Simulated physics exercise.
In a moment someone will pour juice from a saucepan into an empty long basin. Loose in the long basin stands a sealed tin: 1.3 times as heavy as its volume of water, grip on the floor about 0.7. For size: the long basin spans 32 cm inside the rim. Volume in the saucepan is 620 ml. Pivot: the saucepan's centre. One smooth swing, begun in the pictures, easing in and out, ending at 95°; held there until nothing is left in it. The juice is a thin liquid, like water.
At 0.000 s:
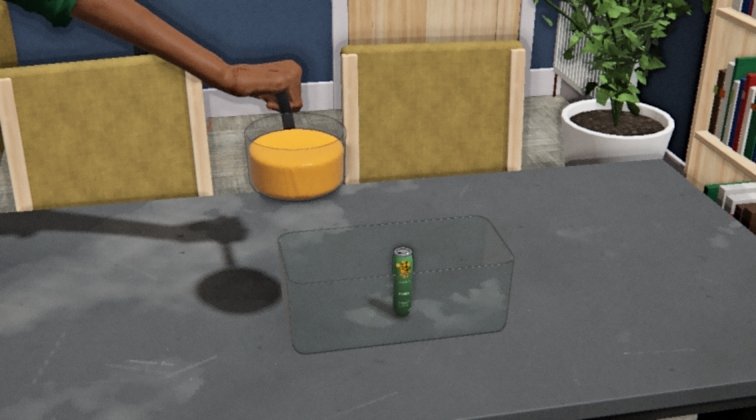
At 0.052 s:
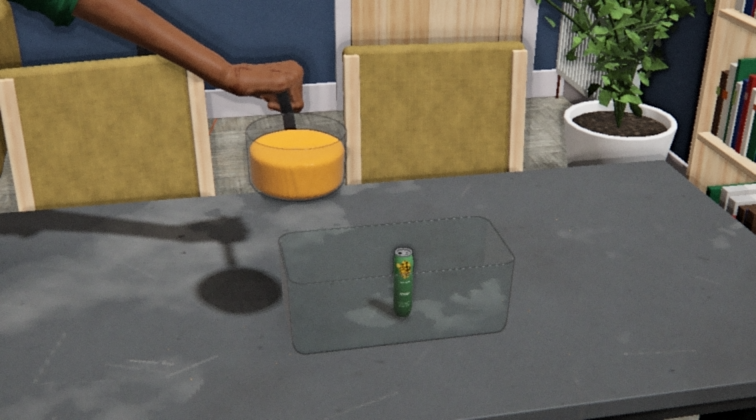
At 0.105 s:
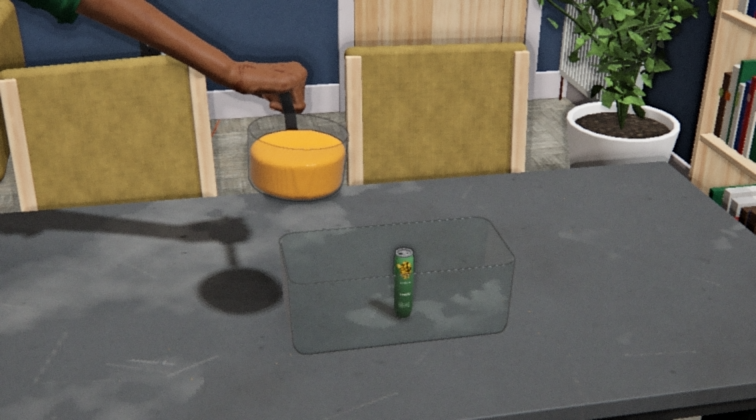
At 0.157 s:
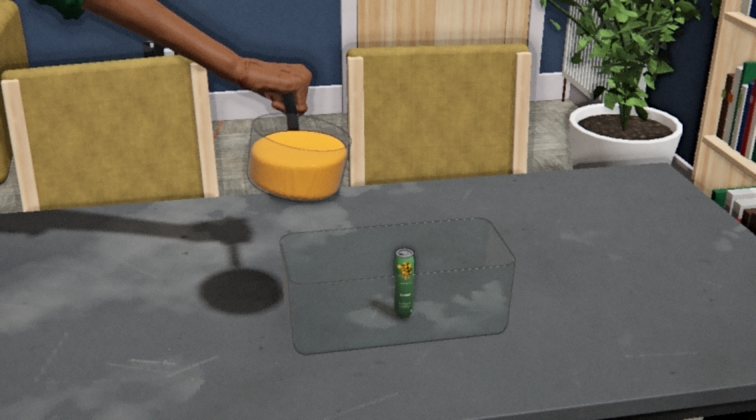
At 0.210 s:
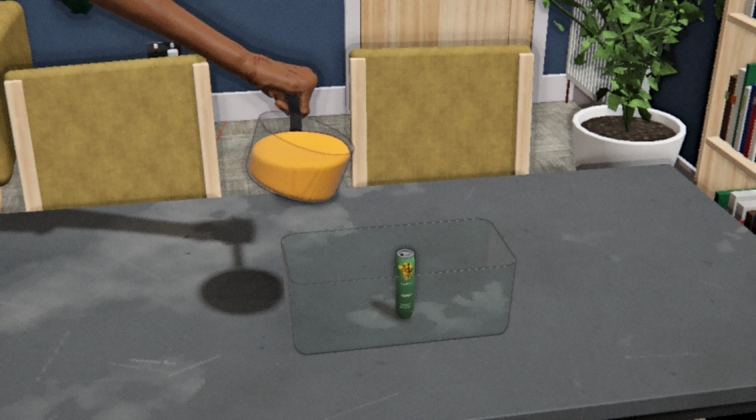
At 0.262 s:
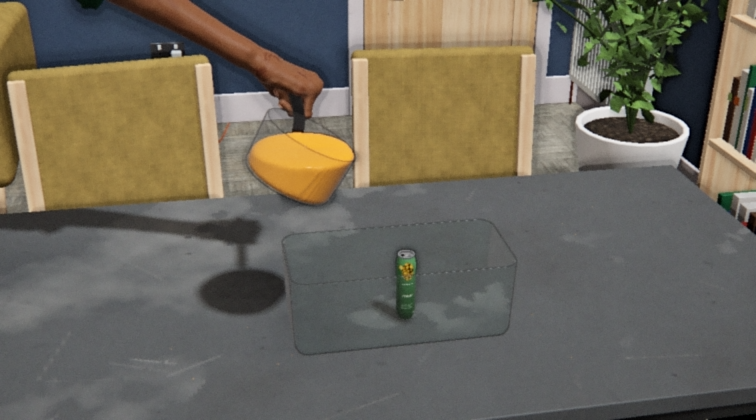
A clear saucepan of orange juice, held by a hand reaching in from the upper left, tilts gradually to the right above a gray table, while a green tin stands still inside a transparent basin.
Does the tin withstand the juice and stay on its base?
It comes down.
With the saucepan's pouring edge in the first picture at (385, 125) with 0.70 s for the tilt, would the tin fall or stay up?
After that, the tin stays vertical.
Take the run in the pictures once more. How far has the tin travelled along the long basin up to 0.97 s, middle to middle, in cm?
Near 5 cm of travel.
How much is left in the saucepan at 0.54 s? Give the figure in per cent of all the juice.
Fraction remaining: Approx. 46 per cent.
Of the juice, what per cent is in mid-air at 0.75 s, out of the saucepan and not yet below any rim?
Roughly 12 %.
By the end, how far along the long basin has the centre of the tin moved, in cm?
The tin's middle ends up about 7.5 cm along the basin.
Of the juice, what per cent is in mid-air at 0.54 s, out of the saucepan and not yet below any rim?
Close to 42 in a hundred.
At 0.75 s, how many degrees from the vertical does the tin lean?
Lean: Around 10° from upright.
After 0.54 s the tilt is 84° and 45 per cent is still to pour; the tin stands where it began.
After 0.75 s the tilt is 95° and 14 per cent is still to pour; the tin leans 8°.
After 0.97 s the tilt is 95° and 4 per cent is still to pour; the tin leans 56°.
After 1.20 s the tilt is 95° and 1 per cent is still to pour; the tin lies on its side.
In the end the tin lies on its side.
